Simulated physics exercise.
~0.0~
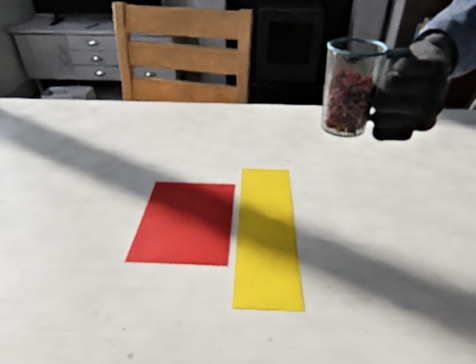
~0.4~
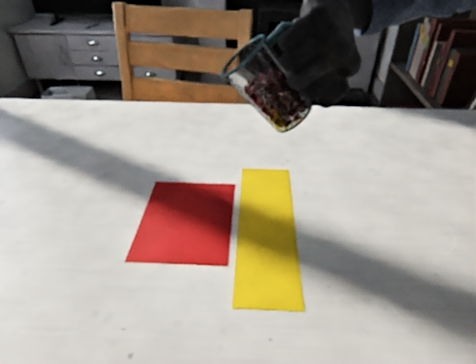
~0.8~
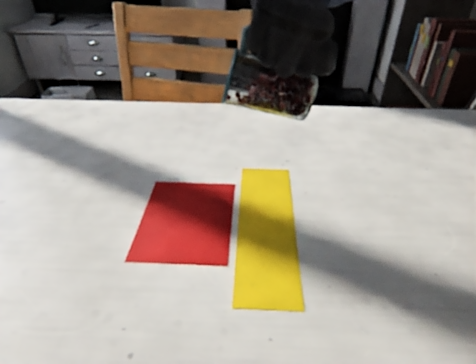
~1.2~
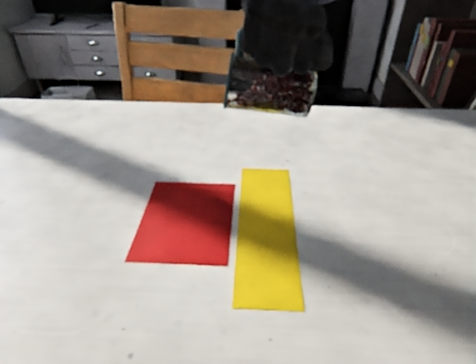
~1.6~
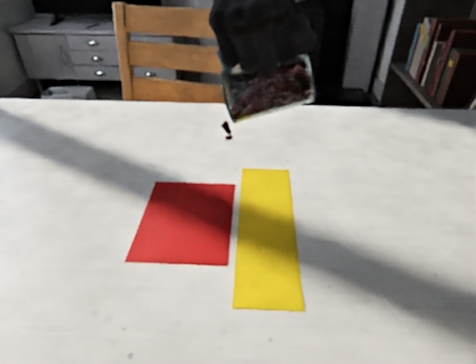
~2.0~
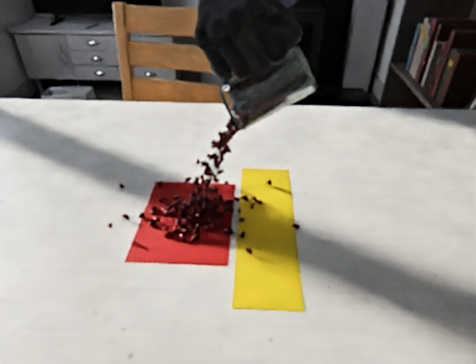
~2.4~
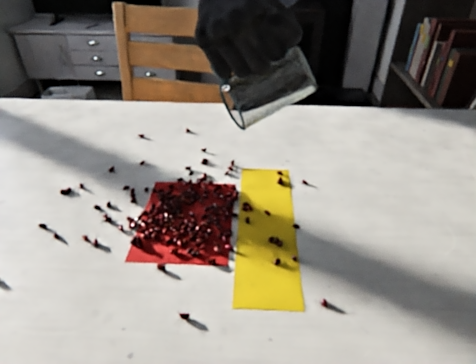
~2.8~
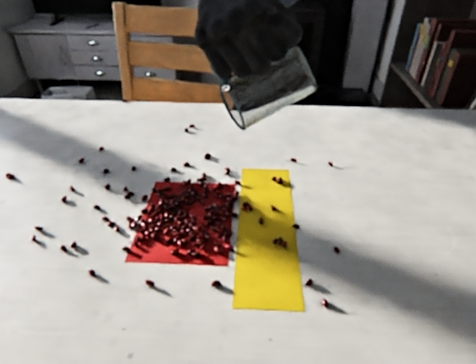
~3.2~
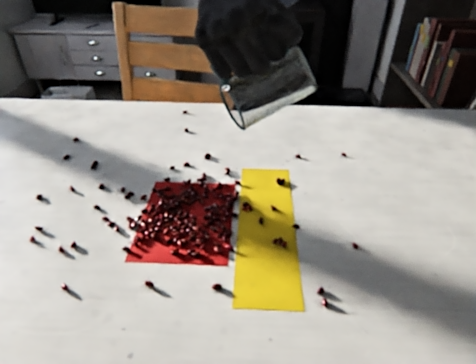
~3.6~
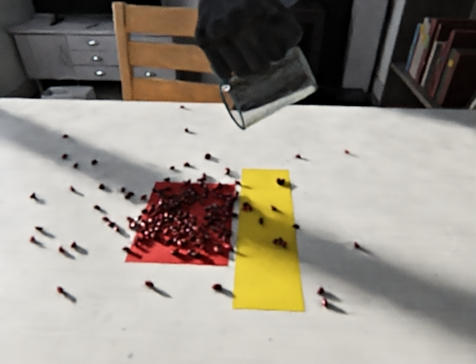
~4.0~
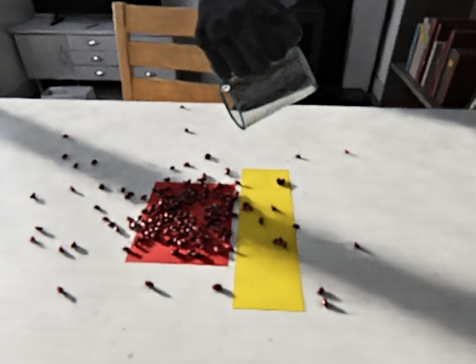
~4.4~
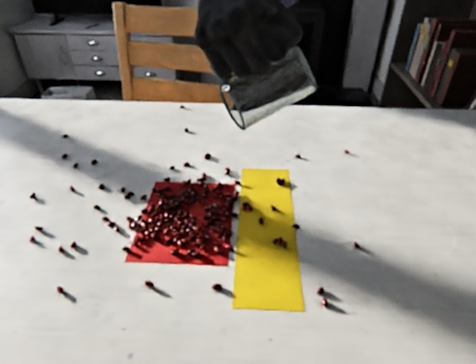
On a pale tabletop with a red mat and a yellow mat, a gloved hand moved a clear cup of dark red beans left and tipped it until they poured out, mostly piling on the red mat, with some scattered around and a few on the yellow.
